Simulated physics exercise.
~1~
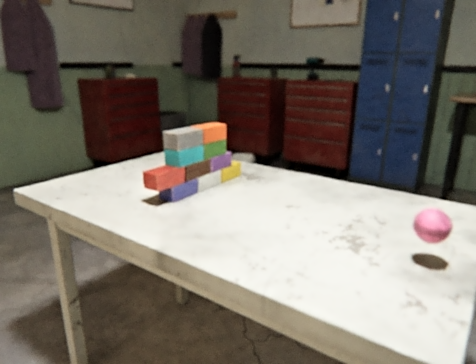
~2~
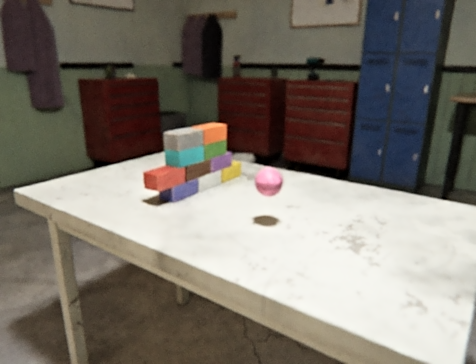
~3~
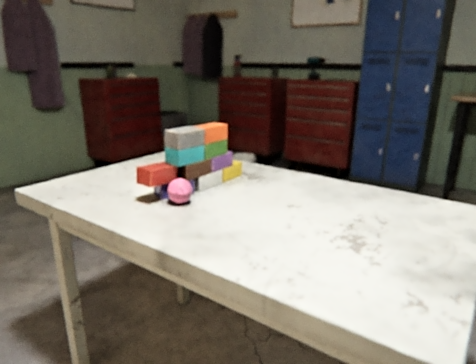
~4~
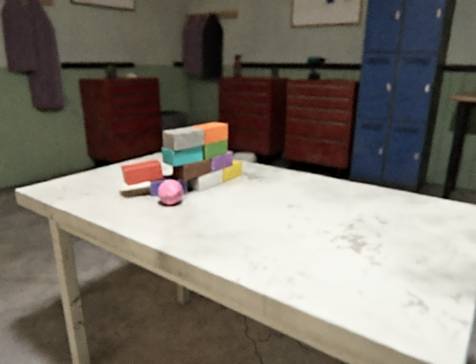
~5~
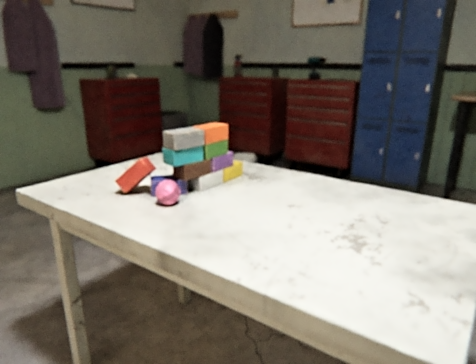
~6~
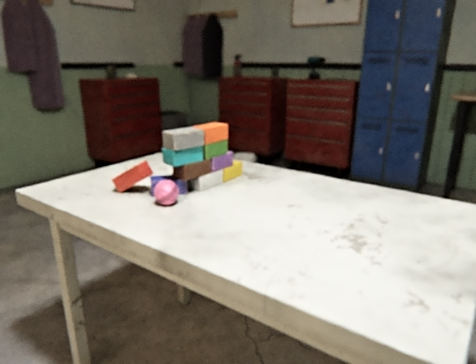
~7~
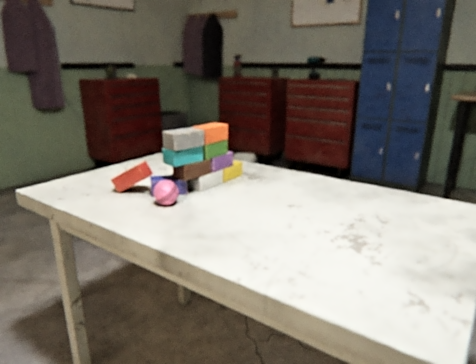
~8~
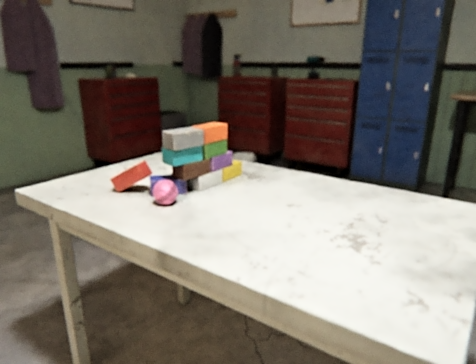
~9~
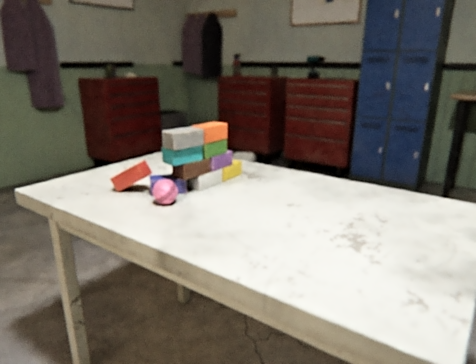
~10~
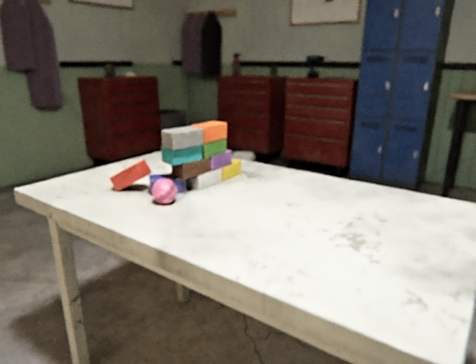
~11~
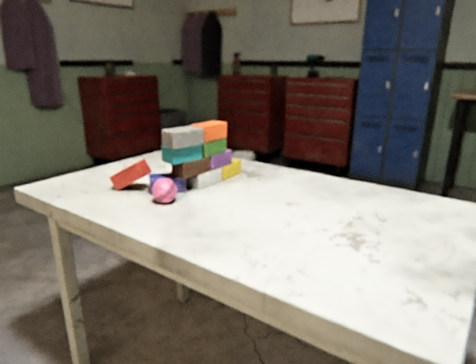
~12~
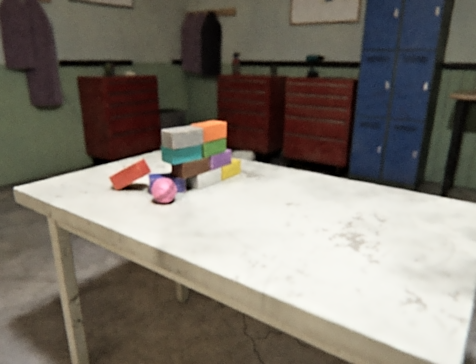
A long white table with a scuffed top fills a room with red drawer cabinets and blue lockers behind it, seen from slightly above by a gently swaying camera. A small wall of coloured blocks stands toward the left, with grey and orange on top, turquoise and green beneath, and a pink ball hovers above the right side. The ball flies left across the table and strikes the lower left end of the pile. The red block slides outward and tips at a slant, while the blue block shifts slightly. The ball settles beside them, and the remaining blocks stay stacked.
